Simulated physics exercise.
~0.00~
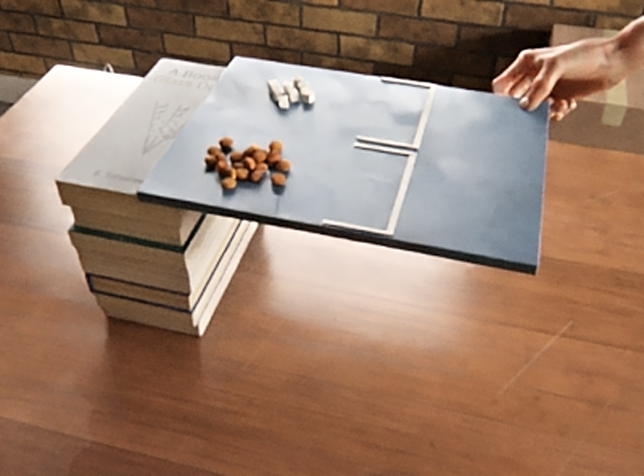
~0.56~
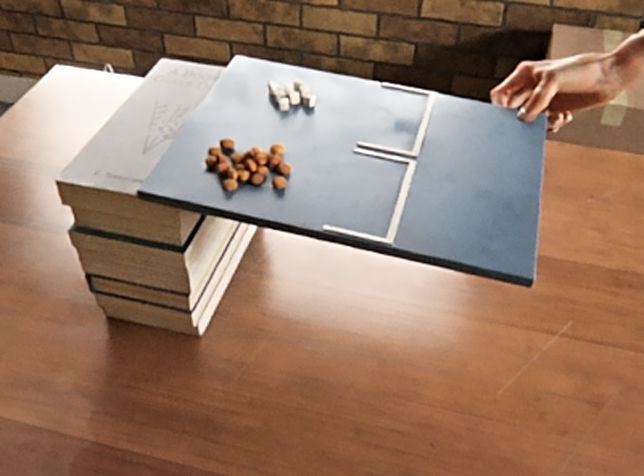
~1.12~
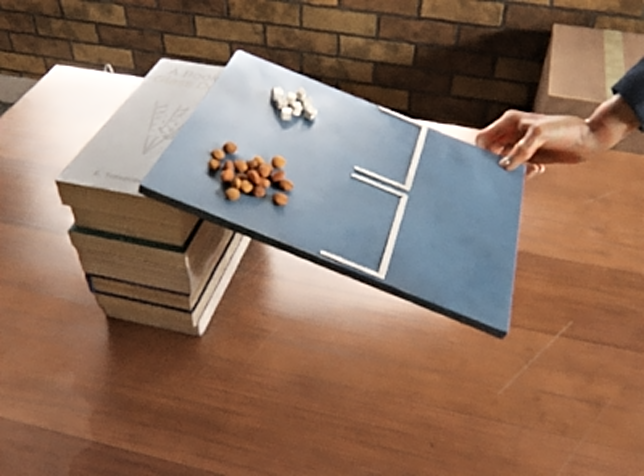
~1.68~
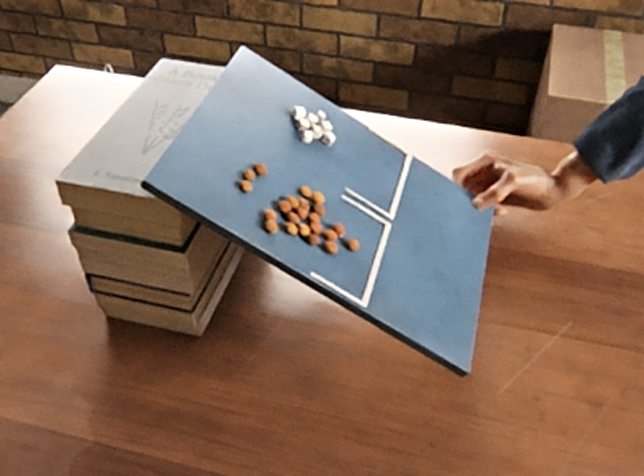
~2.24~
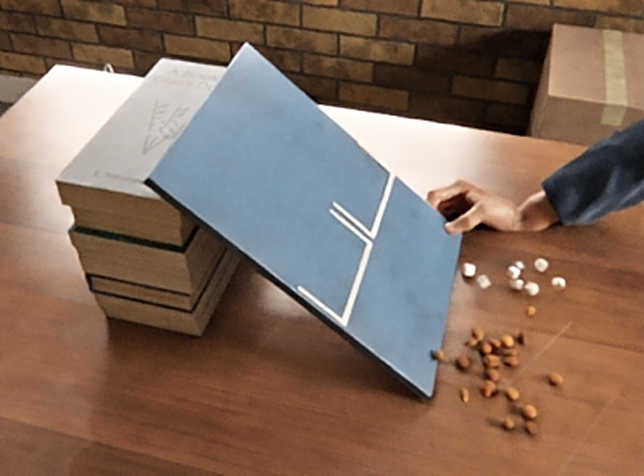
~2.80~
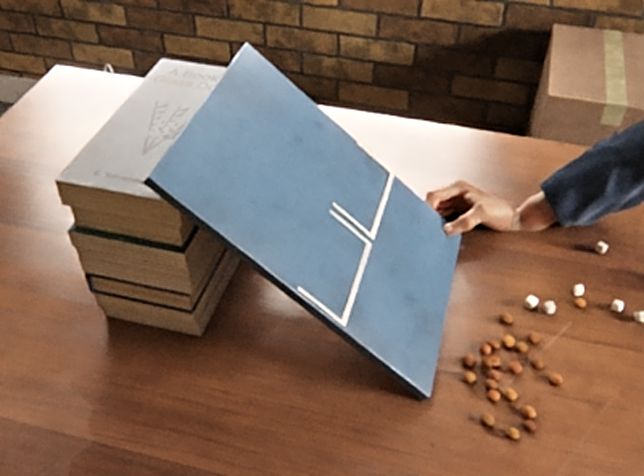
A blue board propped on a stack of books tilts down to the right as a hand lowers its free end to the table, and the brown pieces and small white pieces slide down it, pass the white strips and end up scattered on the tabletop.
